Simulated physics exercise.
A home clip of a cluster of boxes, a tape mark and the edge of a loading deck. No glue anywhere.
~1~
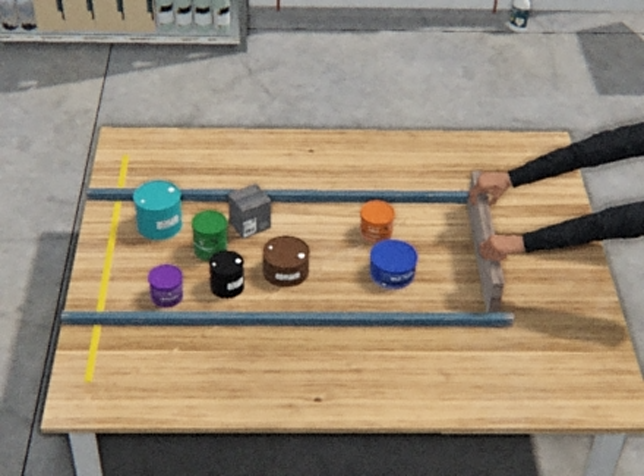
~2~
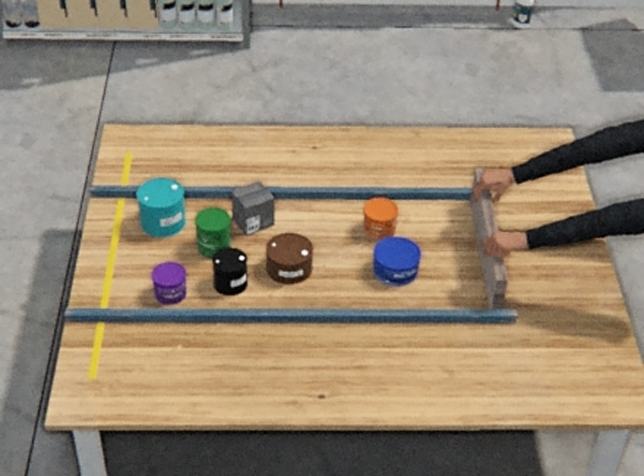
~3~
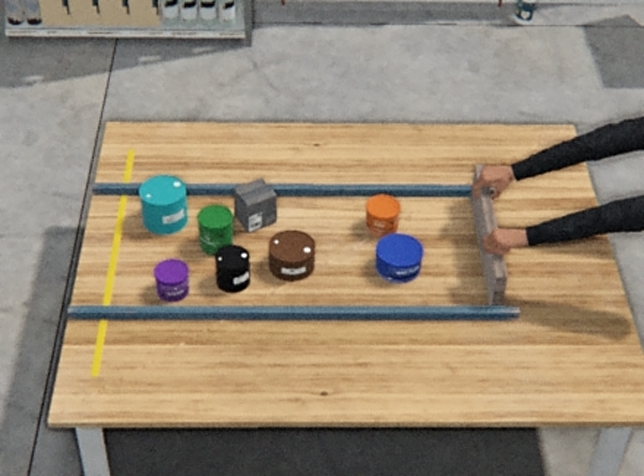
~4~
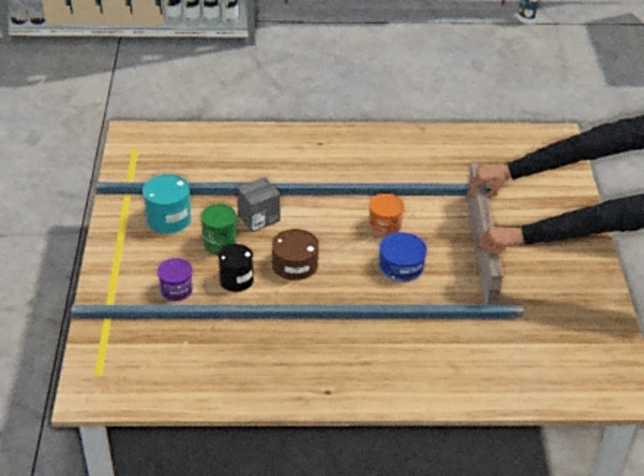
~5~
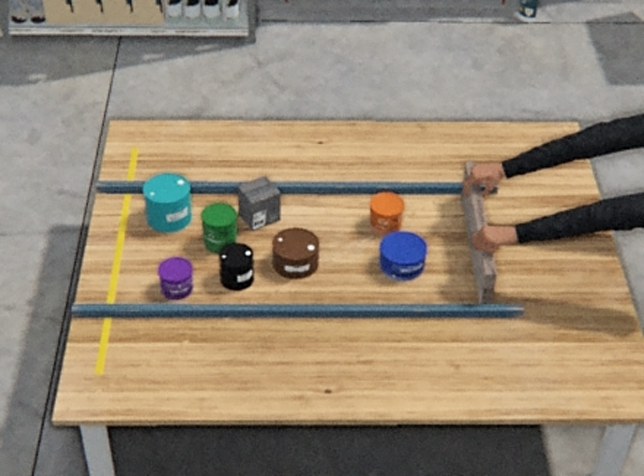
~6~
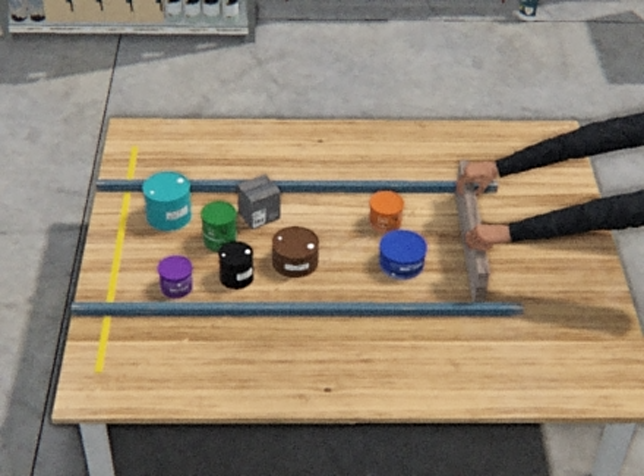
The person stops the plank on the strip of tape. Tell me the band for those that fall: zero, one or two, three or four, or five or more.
As it turns out, the number that fall off is three or four.
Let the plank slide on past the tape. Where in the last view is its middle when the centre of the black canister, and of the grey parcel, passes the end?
About (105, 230), and (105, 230) for the other.
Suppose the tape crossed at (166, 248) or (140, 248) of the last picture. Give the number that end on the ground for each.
The counts: 0 and 1.
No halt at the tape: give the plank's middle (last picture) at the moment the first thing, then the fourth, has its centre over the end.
At (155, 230) for the first, at (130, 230) for the fourth.
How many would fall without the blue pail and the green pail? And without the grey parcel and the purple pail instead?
First 2, then 2.
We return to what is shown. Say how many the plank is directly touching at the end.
The number is 4.
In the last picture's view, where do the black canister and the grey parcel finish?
First (92, 285), then (110, 189).
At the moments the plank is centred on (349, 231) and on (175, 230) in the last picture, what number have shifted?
First 3, then 8.
A little later, none off yet; turquoise canister at rest near (168, 201); purple pail at rest near (176, 277); green pail at rest near (219, 227).
Next, none off yet; turquoise canister shifted a little near (157, 201); purple pail shifted a little near (167, 282); green pail shifted about its own width near (197, 227).
When it is over, the number that fall off is three or four; down, brown canister, green pail, purple pail and turquoise canister.
